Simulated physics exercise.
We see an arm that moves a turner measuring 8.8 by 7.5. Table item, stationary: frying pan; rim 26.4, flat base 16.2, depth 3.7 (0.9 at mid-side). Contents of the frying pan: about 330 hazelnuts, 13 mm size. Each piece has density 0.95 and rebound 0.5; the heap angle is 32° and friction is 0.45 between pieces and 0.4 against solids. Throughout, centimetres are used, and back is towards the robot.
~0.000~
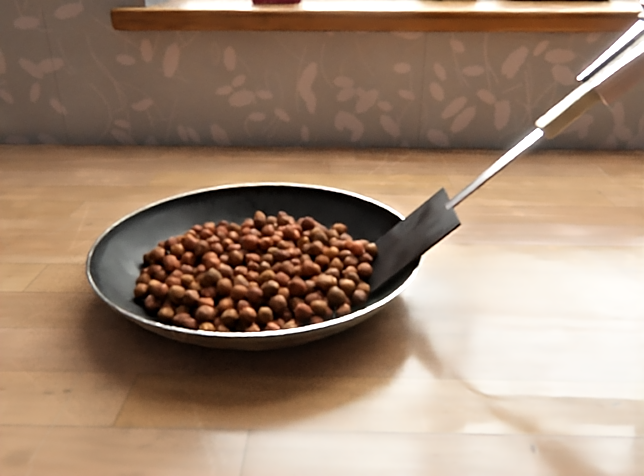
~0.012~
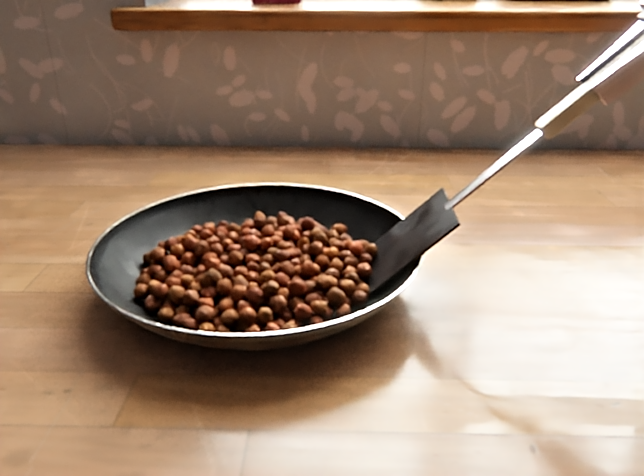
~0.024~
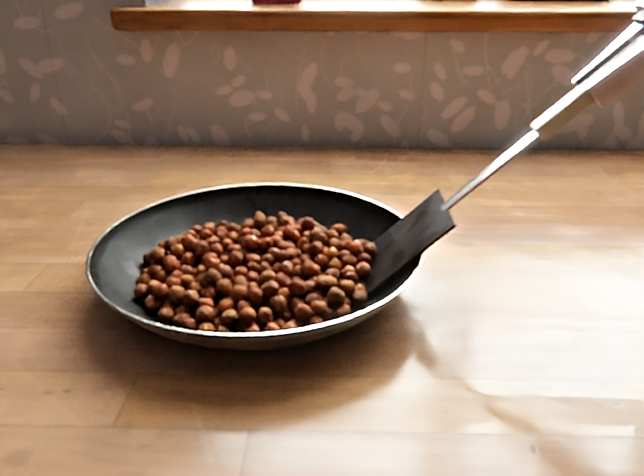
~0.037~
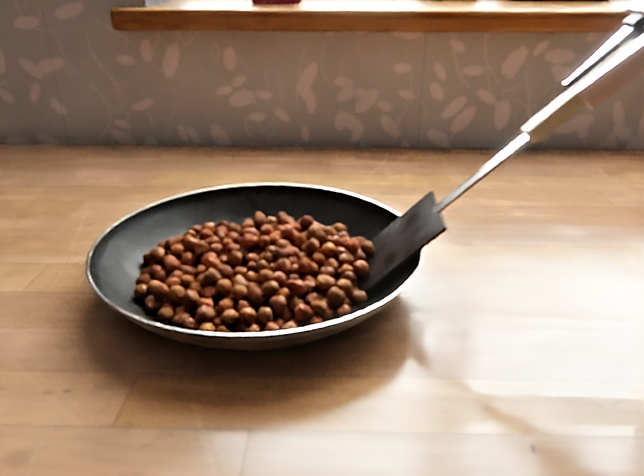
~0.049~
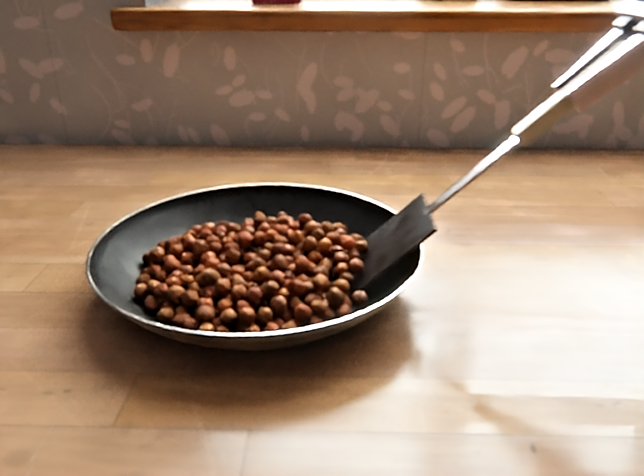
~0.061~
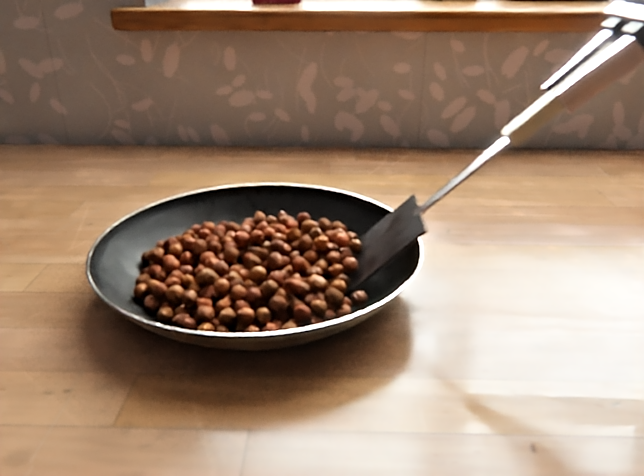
A dark, flat turner on a long metal arm rested at the right side of a black frying pan of hazelnuts, then slid slowly left a short way, nudging the nearest nuts slightly inward.
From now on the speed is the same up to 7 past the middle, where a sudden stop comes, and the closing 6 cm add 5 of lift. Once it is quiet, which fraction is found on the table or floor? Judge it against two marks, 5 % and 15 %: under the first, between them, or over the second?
Between them, so from 5 to 15 %.
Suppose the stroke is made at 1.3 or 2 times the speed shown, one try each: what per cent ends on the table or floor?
The two tries give about 10 and 20 in a hundred.
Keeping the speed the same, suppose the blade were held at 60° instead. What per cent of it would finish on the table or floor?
Somewhere around 5 per cent would end on the table or floor.
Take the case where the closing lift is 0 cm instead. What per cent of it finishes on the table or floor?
Some 0 in a hundred.
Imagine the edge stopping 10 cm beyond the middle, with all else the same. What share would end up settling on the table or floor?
It would come to roughly 20 percent.
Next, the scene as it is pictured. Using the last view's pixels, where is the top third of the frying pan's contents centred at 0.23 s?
It is centred at roughly (209, 245).
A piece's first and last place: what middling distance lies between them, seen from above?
Some 2 cm.
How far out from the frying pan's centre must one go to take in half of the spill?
Looks like roughly 32 centimetres to me.
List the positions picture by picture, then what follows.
The first picture shows turner top edge at (452, 204), sloping 44°; upper third of the load around (265, 256), from x 140 to 370, top at y 215; 333 in the frying pan.
The second picture shows turner top edge at (451, 204), sloping 44°; upper third of the load around (265, 256), from x 140 to 370, top at y 215.
The third picture shows turner top edge at (447, 206), sloping 44°; upper third of the load around (267, 260), from x 140 to 370, top at y 215.
The fourth picture shows turner top edge at (439, 208), sloping 44°; upper third of the load around (270, 260), from x 140 to 365, top at y 215.
The fifth picture shows turner top edge at (430, 210), sloping 44°; upper third of the load around (274, 257), from x 140 to 360, top at y 215.
The sixth picture shows turner top edge at (420, 211), sloping 44°; upper third of the load around (270, 256), from x 140 to 360, top at y 215; 333 in the frying pan.
After 0.14 s, sloping 44°, highest piece 4 above the table; 333 in the frying pan.
After 0.23 s, sloping 44°, highest piece 6 above the table; 333 in the frying pan.
After 0.47 s, sloping 44°, highest piece 4 above the table; 301 in the frying pan, 32 on the table or floor.
After 1.52 s, sloping 44°, highest piece 4 above the table; 301 in the frying pan, 32 on the table or floor.
At rest, 301 in the frying pan, 32 on the table or floor. That is 10 % on the table or floor.
